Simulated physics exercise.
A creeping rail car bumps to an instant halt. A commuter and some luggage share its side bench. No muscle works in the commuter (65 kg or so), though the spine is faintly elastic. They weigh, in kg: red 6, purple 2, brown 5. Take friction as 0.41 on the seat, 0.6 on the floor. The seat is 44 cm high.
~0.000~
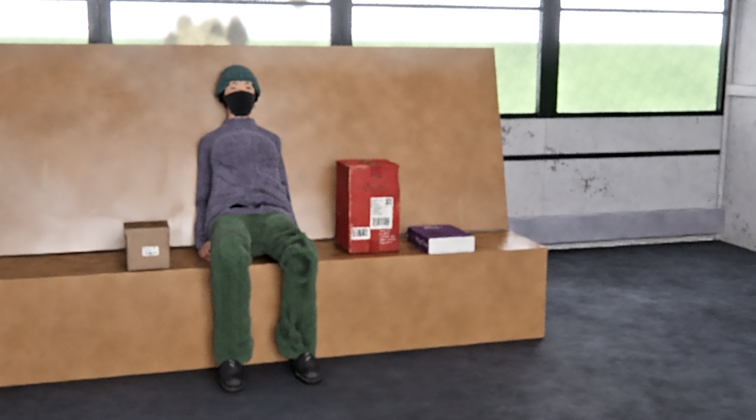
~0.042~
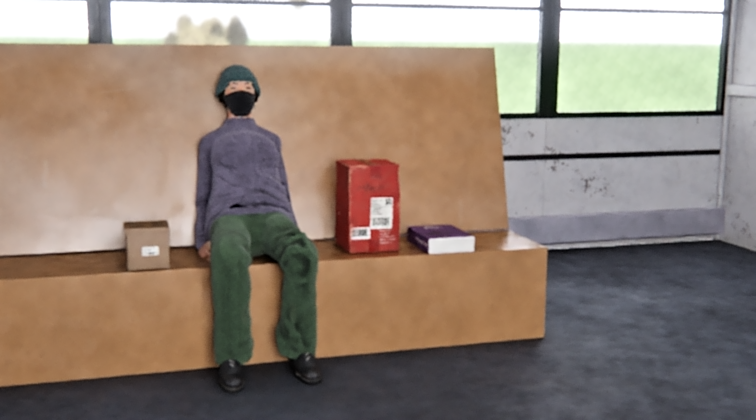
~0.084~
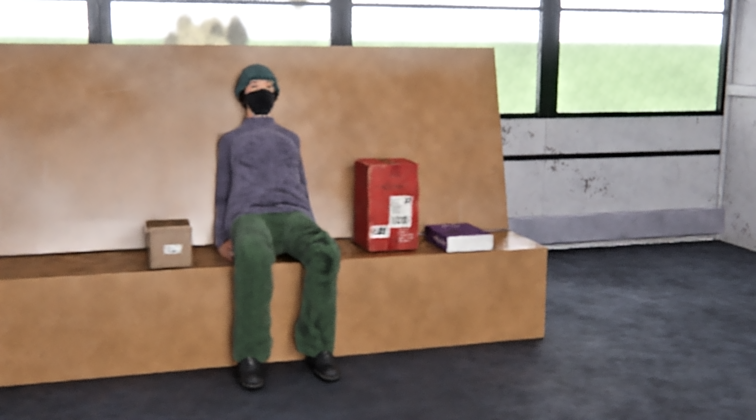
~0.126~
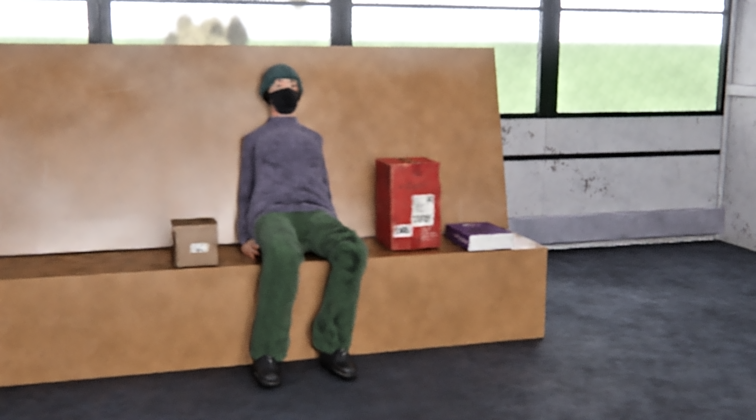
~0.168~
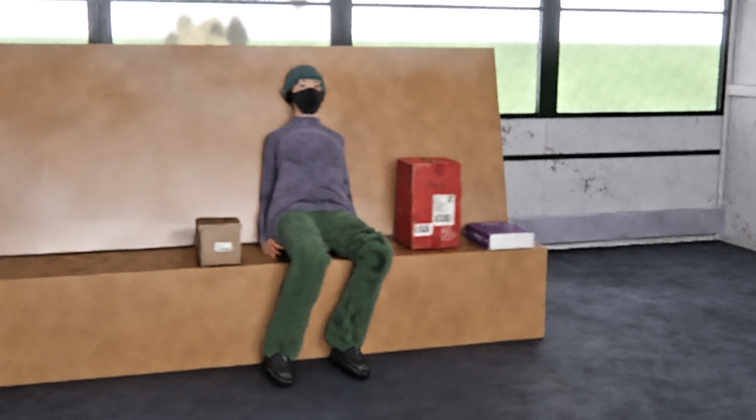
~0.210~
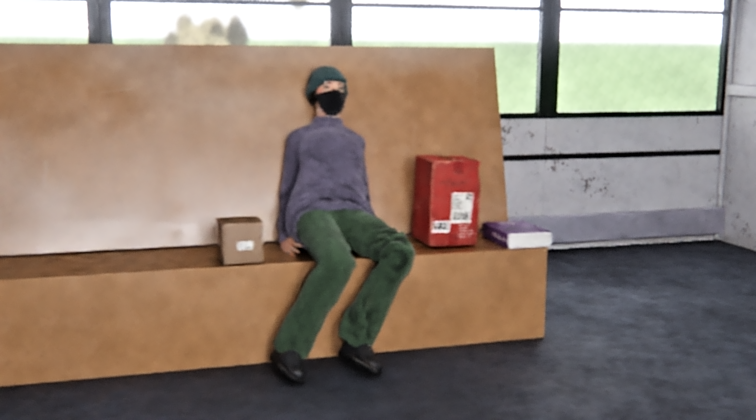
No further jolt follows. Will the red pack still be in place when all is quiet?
In the end the red pack tumbles off.
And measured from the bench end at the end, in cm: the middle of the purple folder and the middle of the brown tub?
Purple folder 80 past, brown tub 90 short.
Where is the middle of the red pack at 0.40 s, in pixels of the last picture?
Near (510, 198).
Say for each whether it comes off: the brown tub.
Brown tub stays on.
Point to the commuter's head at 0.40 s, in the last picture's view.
Near (427, 111).
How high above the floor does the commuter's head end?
Some 55 cm up.
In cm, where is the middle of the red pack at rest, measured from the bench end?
About 85 cm past it.
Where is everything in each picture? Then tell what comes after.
The first frame shows red pack (367, 205), commuter's hips (249, 226), brown tub (147, 246).
The second frame shows red pack (367, 205), commuter's hips (249, 226), brown tub (147, 246).
The third frame shows red pack (386, 204), commuter's hips (269, 225), brown tub (169, 244).
The fourth frame shows red pack (408, 203), commuter's hips (291, 224), brown tub (195, 242).
The fifth frame shows red pack (428, 202), commuter's hips (310, 222), brown tub (219, 241).
The sixth frame shows red pack (446, 200), commuter's hips (328, 221), brown tub (240, 240). Everything loose set off at about 2.8 m/s.
After 0.40 s the red pack is 10 cm short of the bench end, tilted 0°, near (510, 198) in the last picture's view.
After 0.65 s the red pack is 23 cm past the bench end, tilted 45°, near (575, 222) in the last picture's view; the commuter's hips 63 cm above the ground.
After 1.05 s the red pack is 59 cm past the bench end, tilted 80°, near (654, 284) in the last picture's view.
Final state at 2.7 s, red pack drops off; purple folder drops off; brown tub stays on; commuter's hips lose the seat.
